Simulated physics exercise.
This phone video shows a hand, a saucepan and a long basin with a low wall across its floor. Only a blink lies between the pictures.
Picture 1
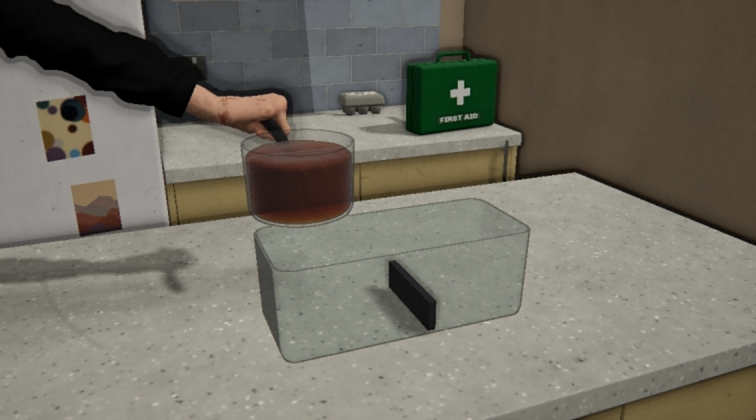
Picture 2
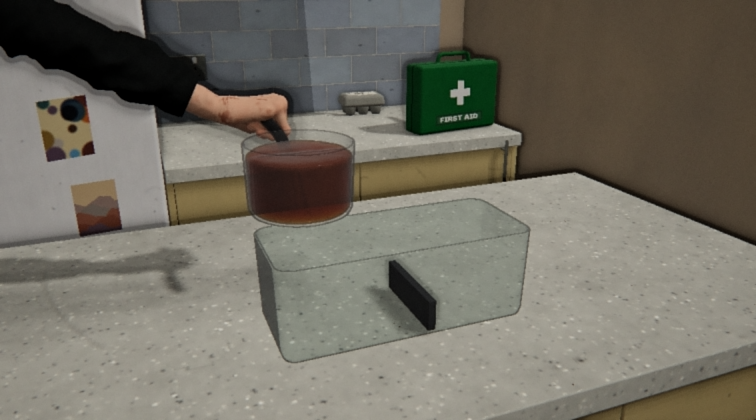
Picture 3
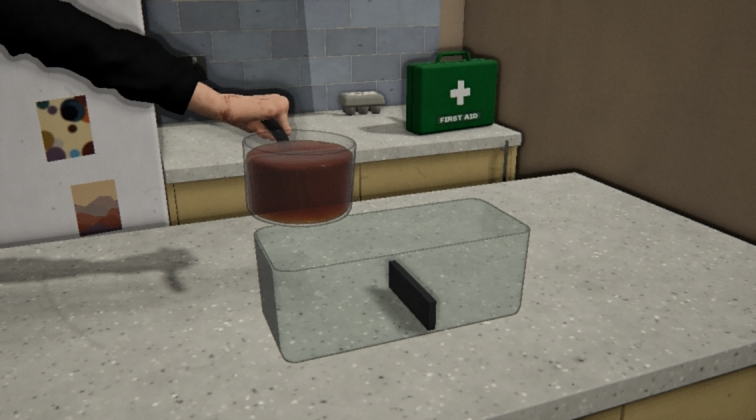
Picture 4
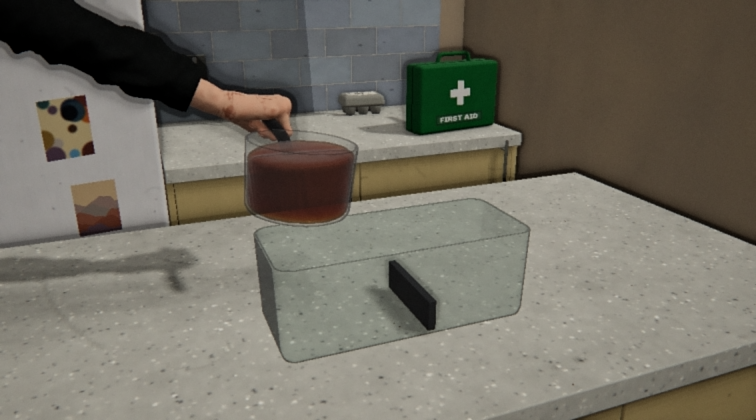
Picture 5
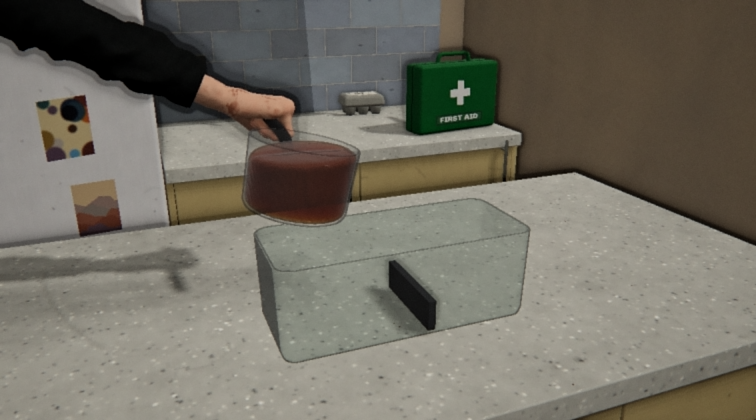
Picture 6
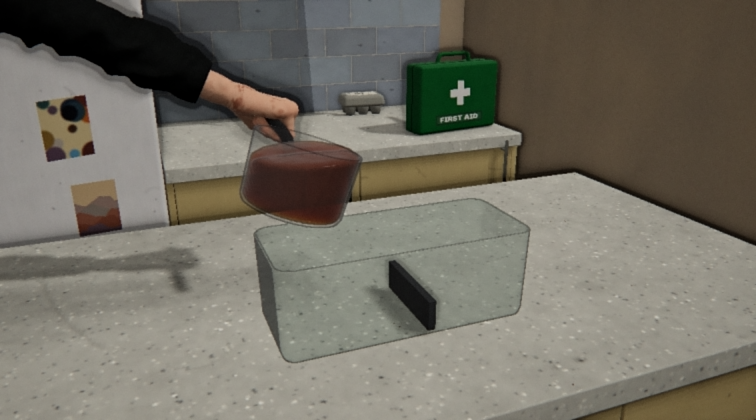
At the start, a hand holds a clear saucepan of reddish-brown tea level above the left end of a long, see-through basin with a low black wall across its floor. The hand then gradually tilts the pan to the right, its right rim dipping slightly while the tea stays inside.
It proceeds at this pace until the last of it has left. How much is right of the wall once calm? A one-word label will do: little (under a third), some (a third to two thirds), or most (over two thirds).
Little.
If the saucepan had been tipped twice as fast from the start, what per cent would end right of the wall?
It comes to some 15 per cent.
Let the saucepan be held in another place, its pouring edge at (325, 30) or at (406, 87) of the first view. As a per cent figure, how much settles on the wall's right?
First try: Near 30 percent; second try: Near 90 percent.
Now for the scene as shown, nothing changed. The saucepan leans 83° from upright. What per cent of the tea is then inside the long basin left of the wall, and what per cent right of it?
Left 20 per cent, right 10 per cent.
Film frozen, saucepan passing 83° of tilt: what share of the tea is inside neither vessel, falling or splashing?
About 25 %.
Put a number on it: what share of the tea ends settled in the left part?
Roughly 75 percent of it.
A moment on, the saucepan is tipped on its side and 47 per cent is still to pour, 20 is left of the wall and 9 right of it.
Next, the saucepan is tipped right over and 5 per cent is still to pour, 73 is left of the wall and 19 right of it.
Then the saucepan is tipped right over and 0 per cent is still to pour, 77 is left of the wall and 21 right of it.
Later the saucepan is tipped right over and 0 per cent is still to pour, 77 is left of the wall and 22 right of it.
Finally, 77 per cent lies left of the wall, 22 right of it and 2 outside.
